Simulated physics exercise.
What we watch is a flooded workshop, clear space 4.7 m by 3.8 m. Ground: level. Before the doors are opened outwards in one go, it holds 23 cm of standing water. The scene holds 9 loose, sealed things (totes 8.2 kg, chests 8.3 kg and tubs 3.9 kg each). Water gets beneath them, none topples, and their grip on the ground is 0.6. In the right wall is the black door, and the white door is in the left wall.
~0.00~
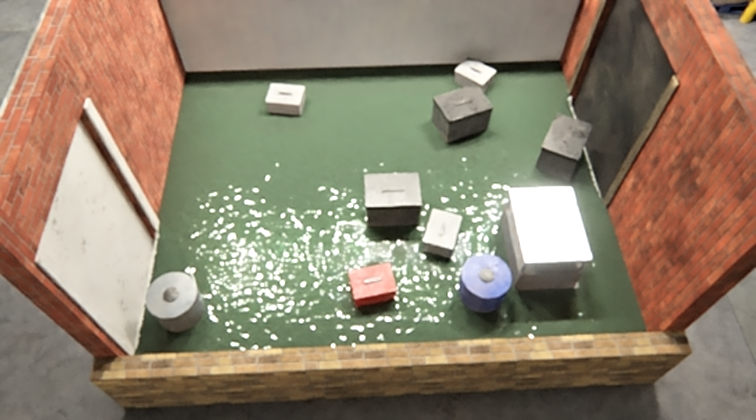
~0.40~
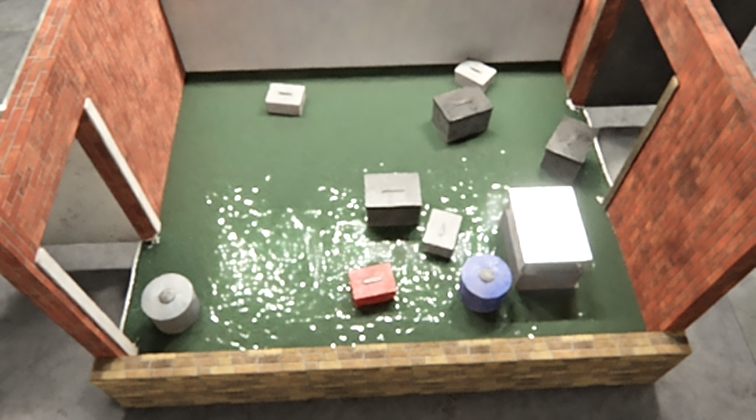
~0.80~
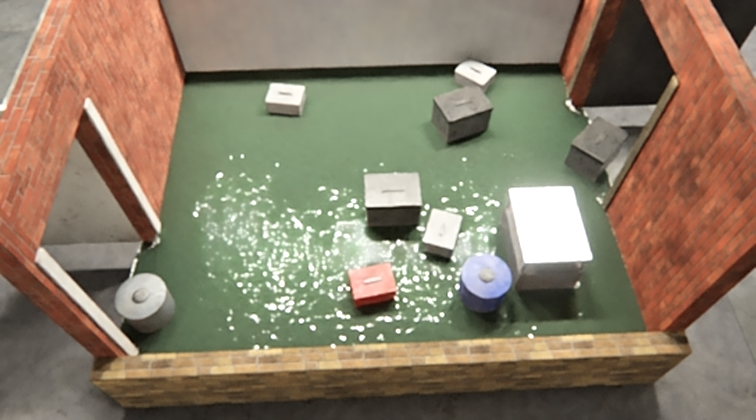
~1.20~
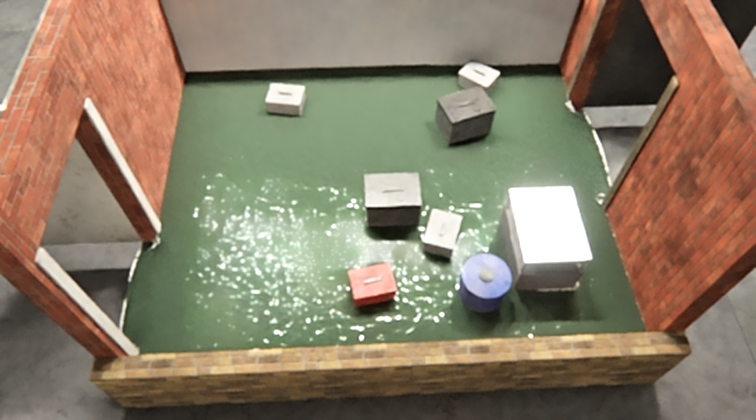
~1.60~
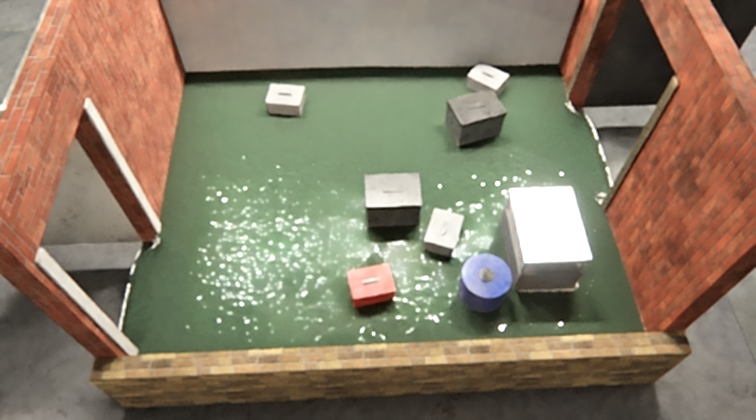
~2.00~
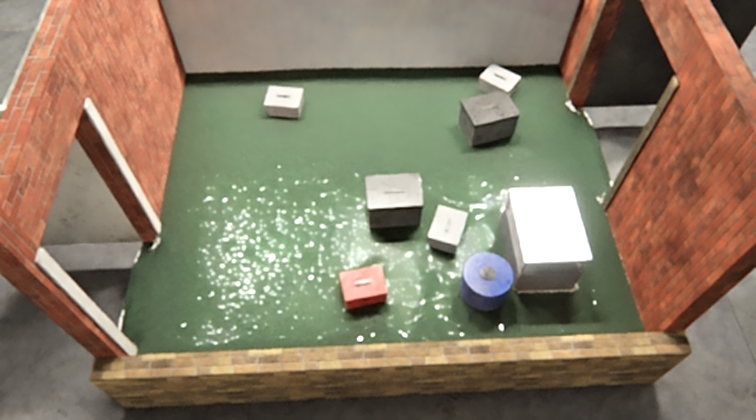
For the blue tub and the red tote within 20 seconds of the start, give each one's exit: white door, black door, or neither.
Blue tub: Neither; red tote: White doorway.
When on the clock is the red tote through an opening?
It should be at around 12.5 seconds.
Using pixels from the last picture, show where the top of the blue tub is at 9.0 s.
The top is close to pixel (465, 263).
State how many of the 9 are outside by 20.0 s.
That makes 6 by then.
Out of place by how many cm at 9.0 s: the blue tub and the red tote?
About 30 and 120 cm.
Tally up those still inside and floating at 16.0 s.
The count is 2.
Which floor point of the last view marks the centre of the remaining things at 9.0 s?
The average lands around (391, 223).
After 4.0 s the blue tub is near (487, 272), 0.1 m from its start, afloat; the red tote is near (331, 293), 0.4 m from its start, afloat; 2 of 9 are out; 7 afloat.
After 9.0 s the blue tub is near (465, 263), 0.3 m from its start, afloat; the red tote is near (252, 304), 1.1 m from its start, afloat; 4 of 9 are out; 5 afloat.
After 16.0 s the blue tub is near (455, 254), 0.4 m from its start, afloat; the red tote has gone out by the white door; 6 of 9 are out; 2 afloat.
After 20.0 s the blue tub is near (458, 245), 0.5 m from its start, afloat; the red tote has gone out by the white door; 6 of 9 are out; 2 afloat.
